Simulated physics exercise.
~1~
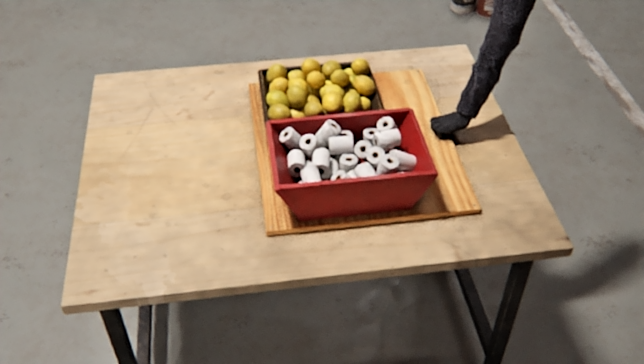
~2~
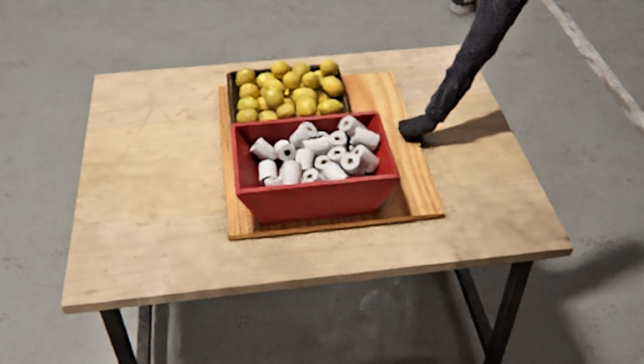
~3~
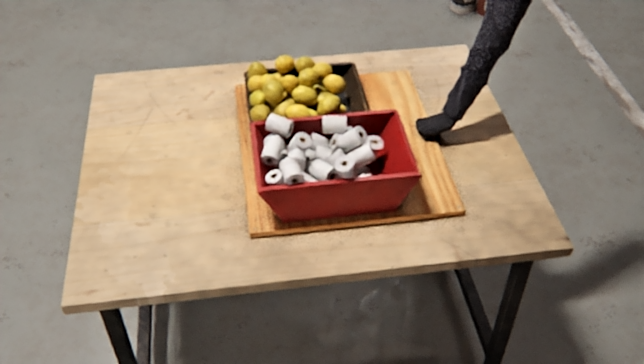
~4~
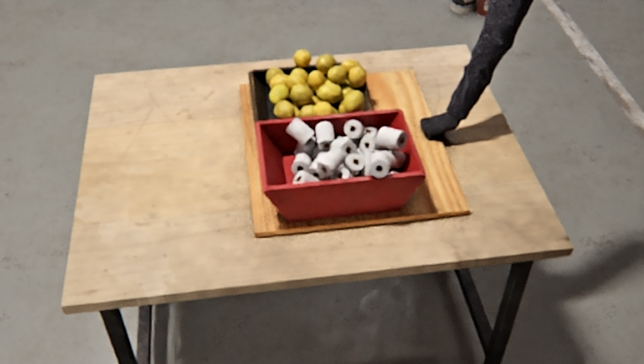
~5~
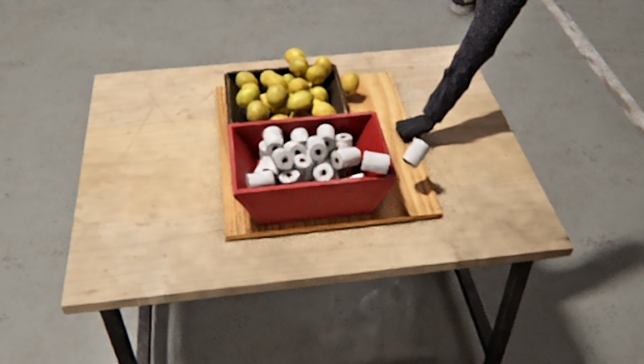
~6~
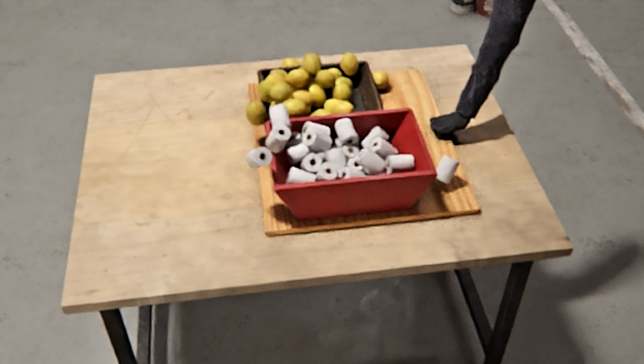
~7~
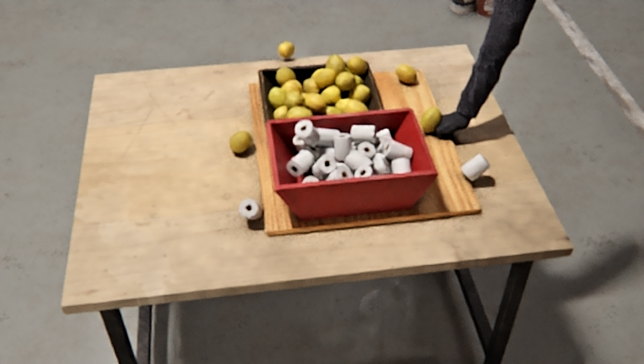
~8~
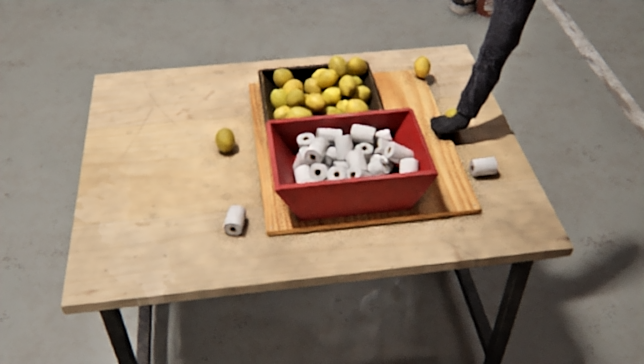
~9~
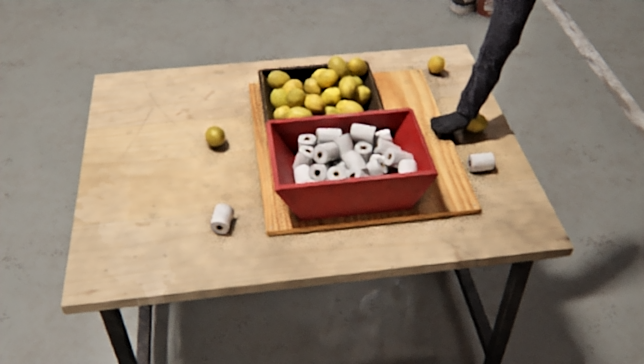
A dark-sleeved arm shakes a board of two trays, spilling some yellow fruit and paper rolls.
